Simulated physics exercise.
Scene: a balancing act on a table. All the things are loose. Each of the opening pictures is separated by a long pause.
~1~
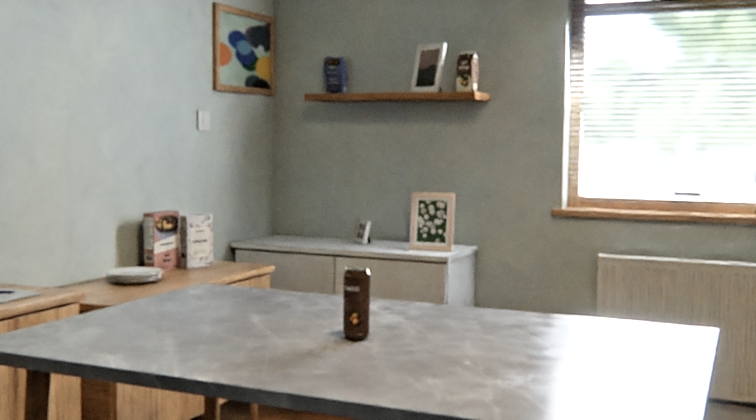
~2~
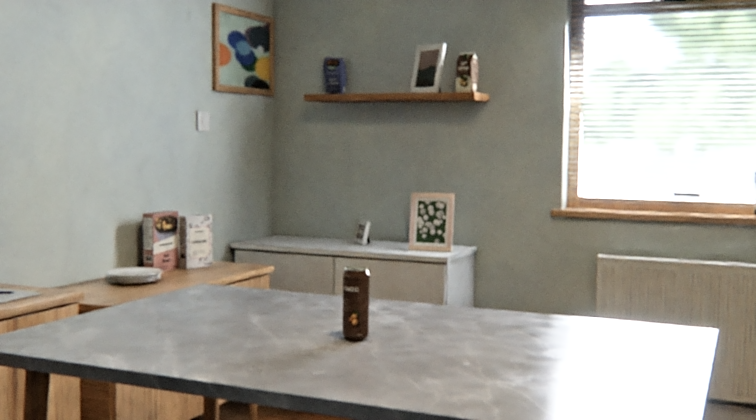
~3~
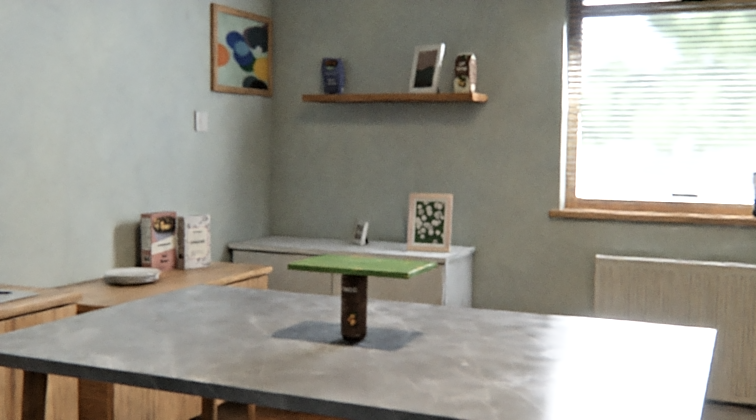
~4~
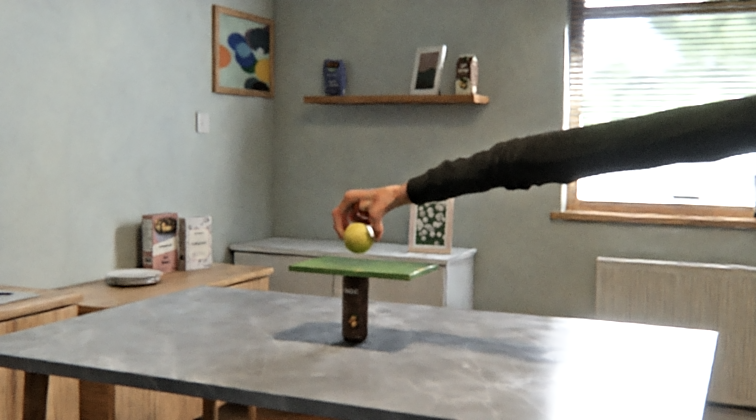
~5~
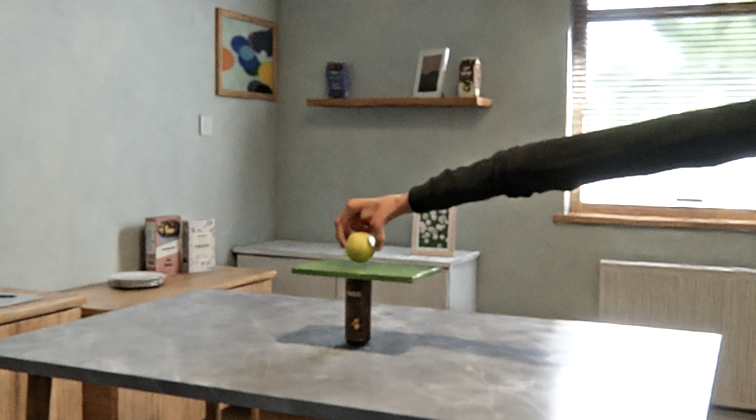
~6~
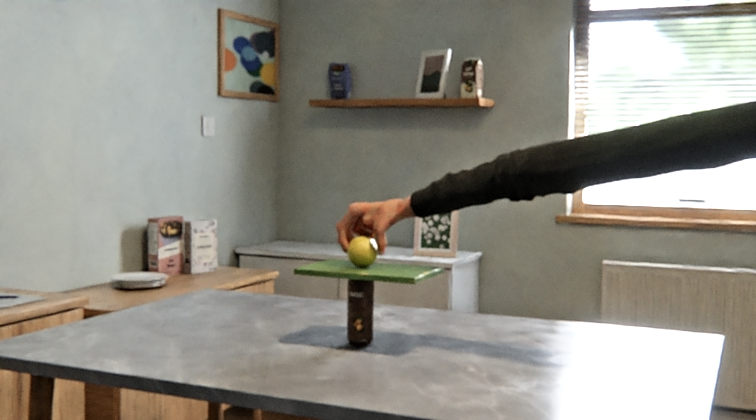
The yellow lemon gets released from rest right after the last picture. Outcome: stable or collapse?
It is going to be fine.
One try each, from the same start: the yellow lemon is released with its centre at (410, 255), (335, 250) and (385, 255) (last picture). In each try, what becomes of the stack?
With the first release it tips over; with the second it stays steady; with the third it tips over.
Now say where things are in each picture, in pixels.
In the first picture, the last thing is not in view yet; brown can (357, 303).
In the second picture, the last thing is not in view yet; brown can (356, 304).
In the third picture, the last thing is not in view yet; brown can (354, 304).
In the fourth picture, on its way; yellow lemon (359, 239); brown can (355, 306).
In the fifth picture, on its way; yellow lemon (361, 247); brown can (358, 309).
In the sixth picture, in place under the hand; yellow lemon (363, 252); brown can (360, 309).
Then, 0.20 s after the last picture, nothing has stirred.
Then, 0.40 s after the last picture, yellow lemon resting near (363, 252).
At rest, all 3 in place. Seen from the same camera at the end, yellow lemon near (363, 252). The stack keeps its balance.
